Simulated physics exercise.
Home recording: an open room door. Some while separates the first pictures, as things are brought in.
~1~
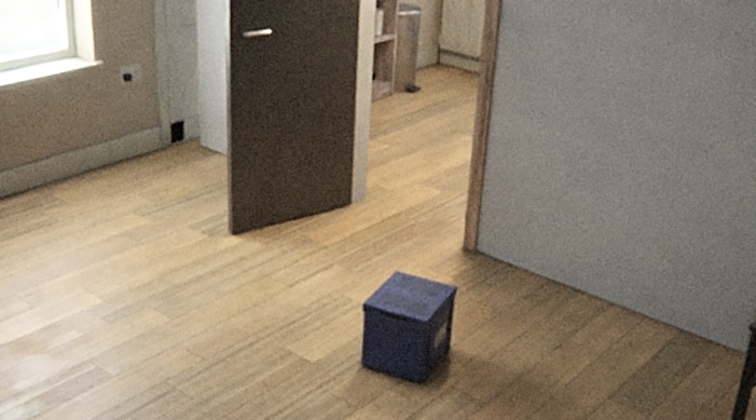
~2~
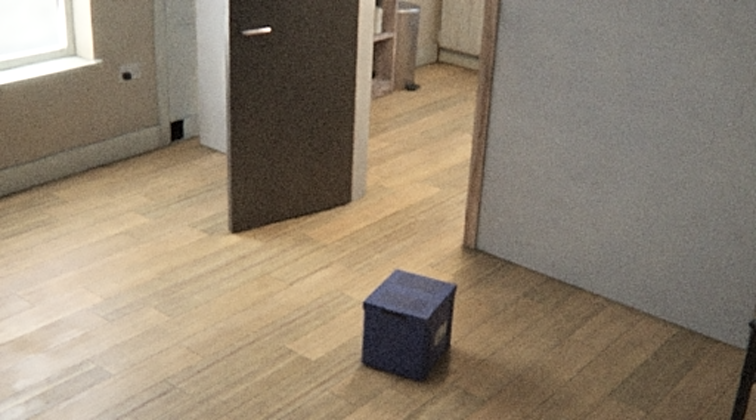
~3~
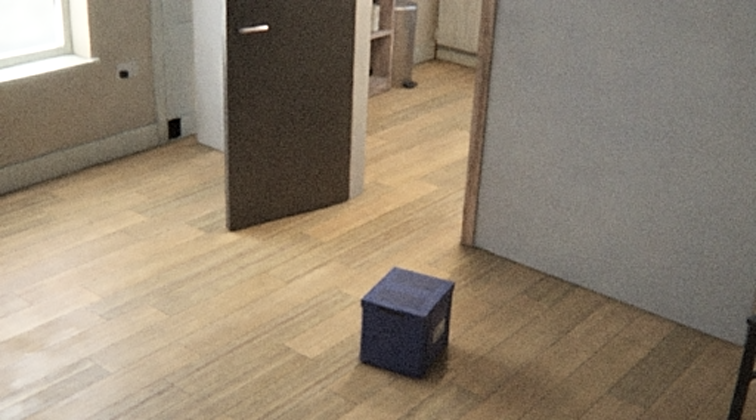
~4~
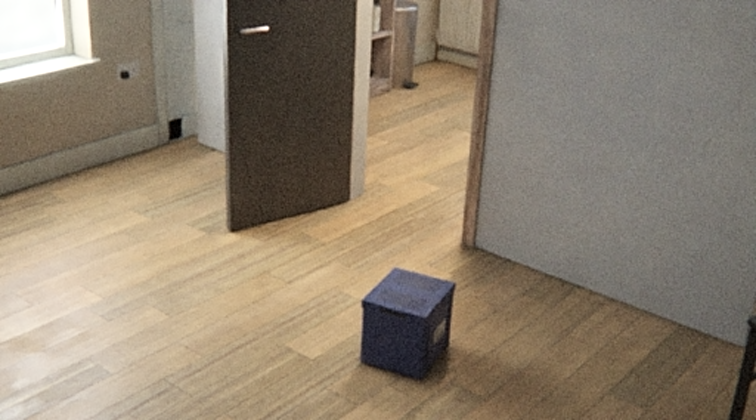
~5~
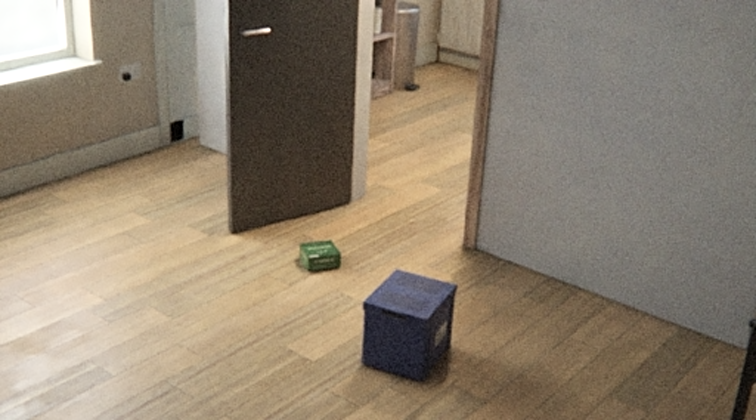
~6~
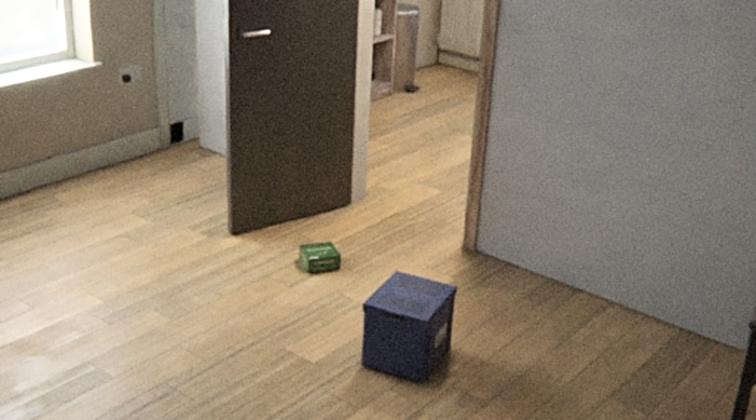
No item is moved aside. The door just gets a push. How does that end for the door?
The door ends up fully closed.
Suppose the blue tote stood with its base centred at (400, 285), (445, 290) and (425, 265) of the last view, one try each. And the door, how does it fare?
On the first try it swings fully closed, on the second it swings fully closed, and on the third it swings fully closed.
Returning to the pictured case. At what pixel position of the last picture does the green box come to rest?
Roughly (387, 270).
Then, 1.00 s past the last view, door 78° open.
Then, 1.50 s past the last view, door 60° open; green box displaced about its own width near (345, 262).
Then, 1.90 s past the last view, door 47° open; green box displaced well along near (373, 268).
Then, 2.60 s past the last view, door 22° open; green box displaced well along near (388, 270).
Finally, door 0° open; moved from the start, green box; blue tote still in place. Final places as the last picture's camera would see them, green box near (388, 270).
